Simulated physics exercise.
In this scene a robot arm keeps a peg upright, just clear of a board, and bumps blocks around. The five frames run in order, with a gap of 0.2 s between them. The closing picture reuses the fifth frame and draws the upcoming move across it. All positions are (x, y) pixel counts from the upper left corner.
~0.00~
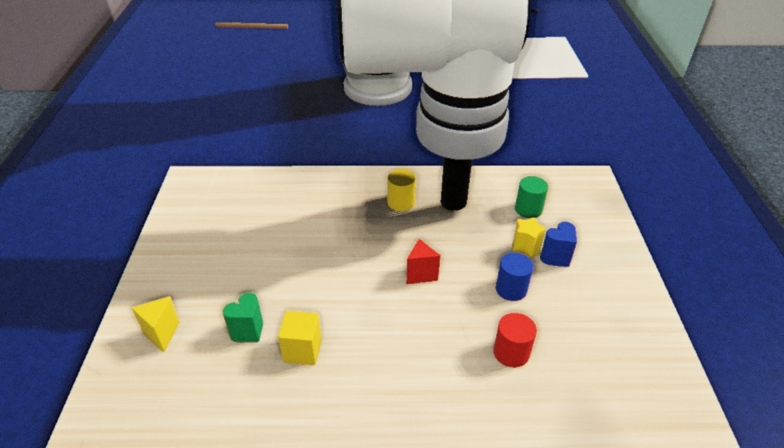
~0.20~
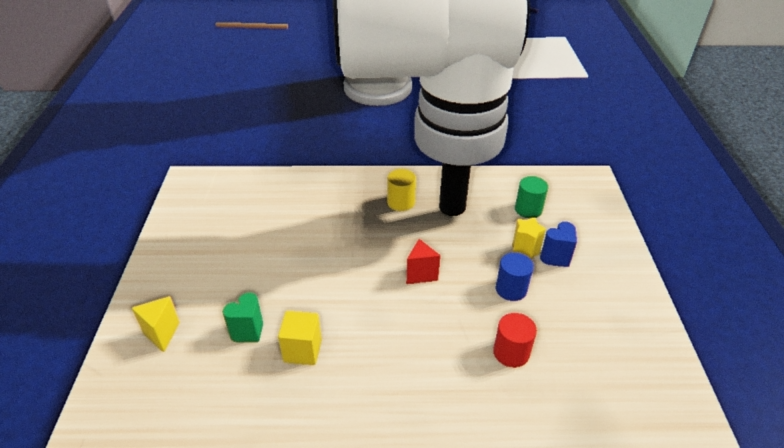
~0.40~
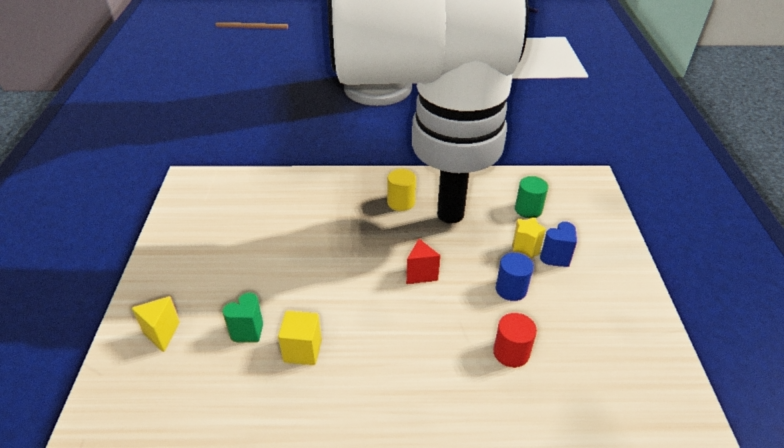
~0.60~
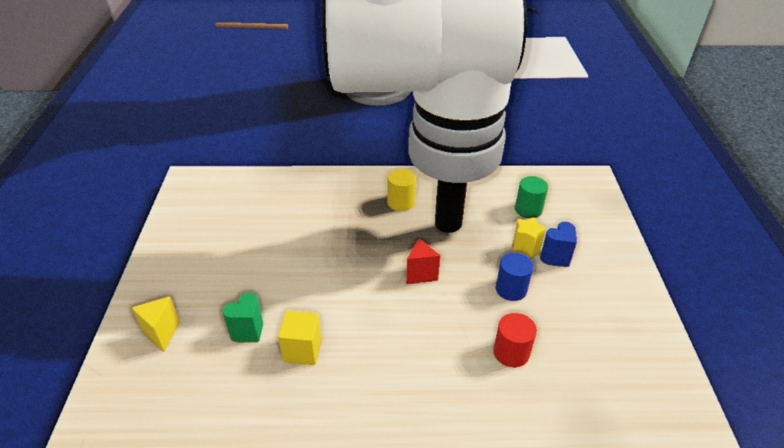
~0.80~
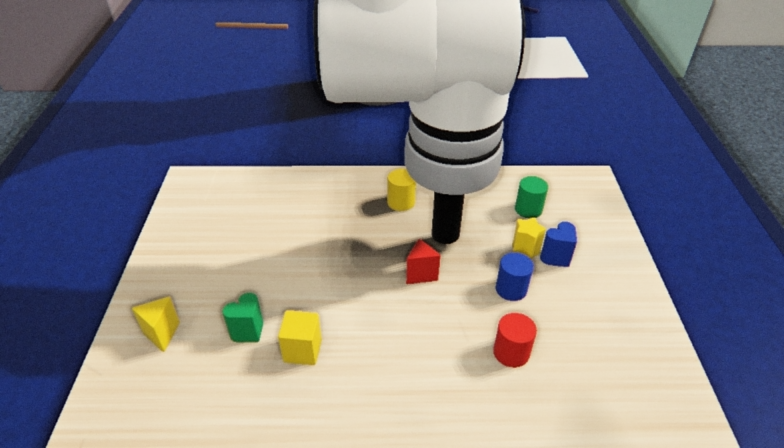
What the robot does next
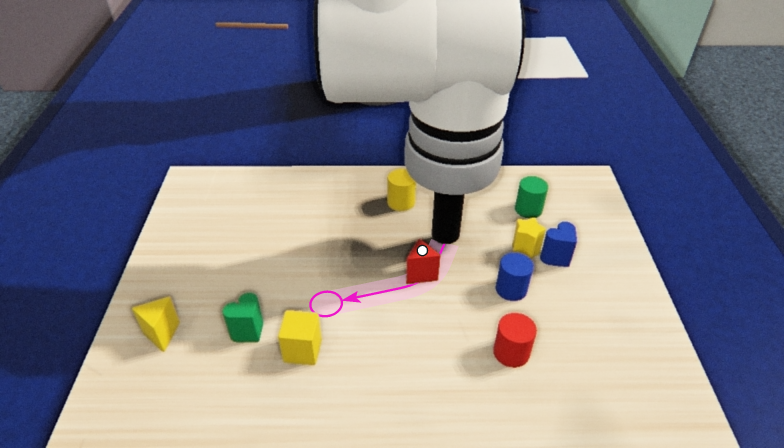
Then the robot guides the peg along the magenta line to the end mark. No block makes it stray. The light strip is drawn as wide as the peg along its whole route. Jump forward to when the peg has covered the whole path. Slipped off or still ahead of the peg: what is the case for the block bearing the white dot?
The peg will have lost it.
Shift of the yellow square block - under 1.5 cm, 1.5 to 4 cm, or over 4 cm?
It travels less than 1.5 cm.
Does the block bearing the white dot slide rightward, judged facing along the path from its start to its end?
No, I don't think so.
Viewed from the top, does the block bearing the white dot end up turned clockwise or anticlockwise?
Viewed from overhead, the block bearing the white dot winds up turned anticlockwise.
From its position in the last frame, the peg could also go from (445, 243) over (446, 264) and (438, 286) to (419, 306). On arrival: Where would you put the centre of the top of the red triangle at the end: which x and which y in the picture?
The spot you're after is about (406, 261) in the image.
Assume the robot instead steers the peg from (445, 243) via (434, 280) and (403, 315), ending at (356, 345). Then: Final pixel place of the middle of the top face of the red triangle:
Most likely (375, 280).
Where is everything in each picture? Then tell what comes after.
In the first picture, peg's lower end (454, 202); yellow square block (299, 325); red triangle (422, 251).
In the second picture, peg (452, 208); blocks still.
In the third picture, peg (451, 215); blocks still.
In the fourth picture, peg (448, 224); blocks still.
In the fifth picture, peg (446, 235); yellow square block (299, 325); red triangle (422, 251).
Drawn move, from (445, 243) by way of (427, 276) and (379, 293) to (326, 304); the dot is on the red triangle.
On the path given first. One third of the way, peg (427, 269); red triangle (411, 265).
Two thirds of the way, peg (379, 285); red triangle (377, 288), turned 55° anticlockwise.
At the end, peg (325, 296); yellow square block still; red triangle (376, 289), turned 65° anticlockwise.
